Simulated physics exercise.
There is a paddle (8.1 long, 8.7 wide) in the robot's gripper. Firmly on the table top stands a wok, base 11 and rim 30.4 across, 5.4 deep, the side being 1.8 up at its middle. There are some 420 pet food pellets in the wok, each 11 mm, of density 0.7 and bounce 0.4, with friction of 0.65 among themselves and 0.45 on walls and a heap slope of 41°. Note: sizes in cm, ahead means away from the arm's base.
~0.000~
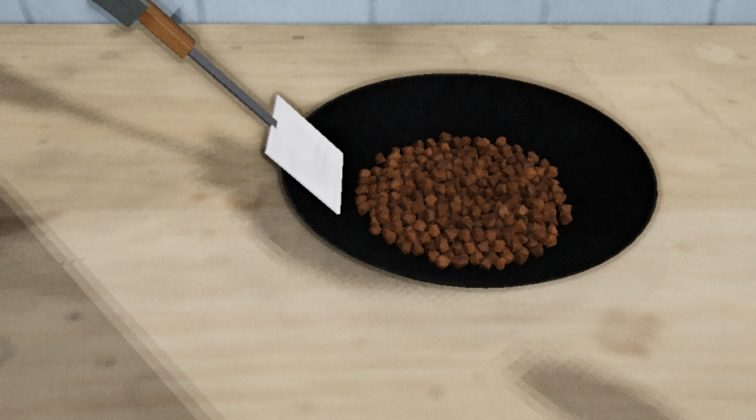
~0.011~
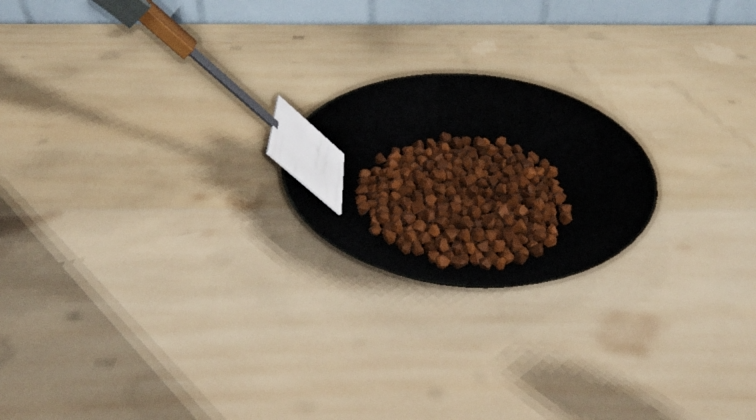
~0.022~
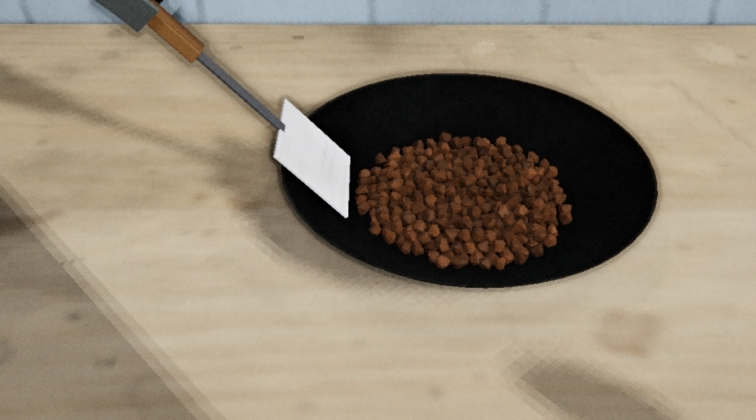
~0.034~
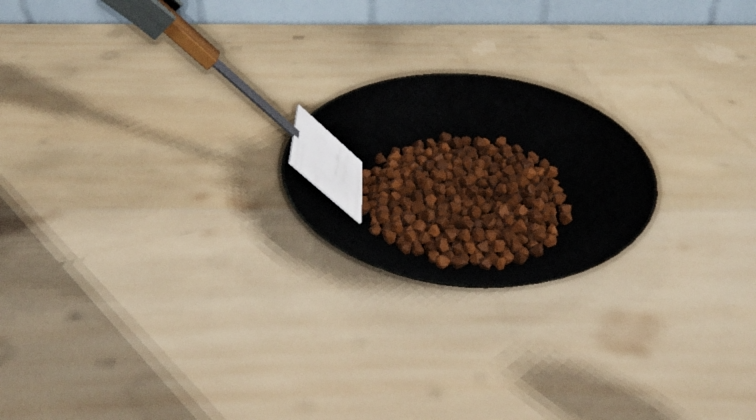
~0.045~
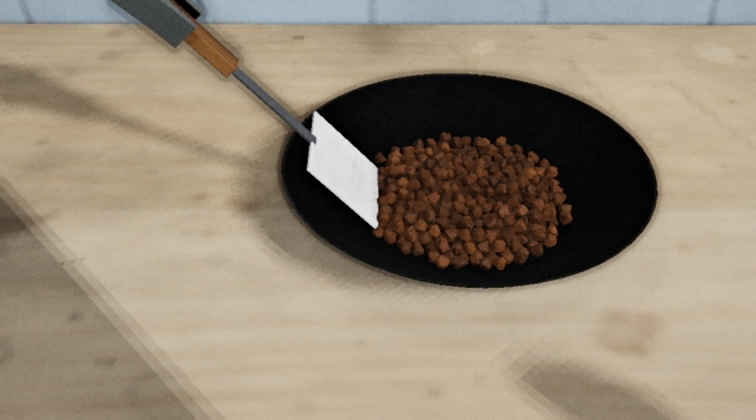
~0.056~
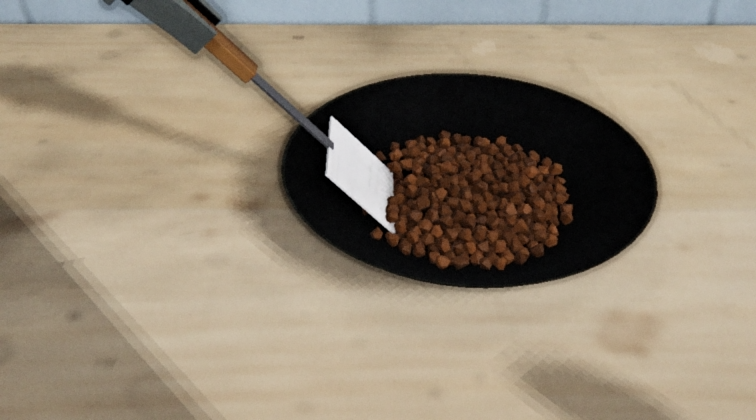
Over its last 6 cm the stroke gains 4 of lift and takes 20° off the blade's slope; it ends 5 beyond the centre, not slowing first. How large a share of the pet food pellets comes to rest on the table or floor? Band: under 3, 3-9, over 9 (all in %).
Over 9 %.
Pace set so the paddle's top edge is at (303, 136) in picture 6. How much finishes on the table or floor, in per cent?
About 0 percent.
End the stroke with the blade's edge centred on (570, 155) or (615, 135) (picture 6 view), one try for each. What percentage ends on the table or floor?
Roughly 30 and 50 per cent.
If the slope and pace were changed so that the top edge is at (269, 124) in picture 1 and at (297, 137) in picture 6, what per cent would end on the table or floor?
0 per cent.
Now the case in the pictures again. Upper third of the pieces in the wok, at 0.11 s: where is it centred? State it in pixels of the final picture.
I'd put it somewhere near (513, 178).
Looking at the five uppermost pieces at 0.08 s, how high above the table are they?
Somewhere near 5 cm, I'd say.
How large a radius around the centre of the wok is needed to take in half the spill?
It works out to near 32 cm.
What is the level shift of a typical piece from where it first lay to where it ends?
7 cm.
After 0.08 s, sloping 48°, highest piece 5 above the table; 421 in the wok.
After 0.11 s, sloping 42°, highest piece 10 above the table; 420 in the wok, 1 on the blade or in flight.
After 0.32 s, sloping 28°, highest piece 28 above the table; 362 in the wok, 50 on the table or floor, 9 on the blade or in flight.
After 1.37 s, sloping 28°, highest piece 6 above the table; 362 in the wok, 59 on the table or floor.
In the end, 362 in the wok, 59 on the table or floor. That is 14 % on the table or floor.
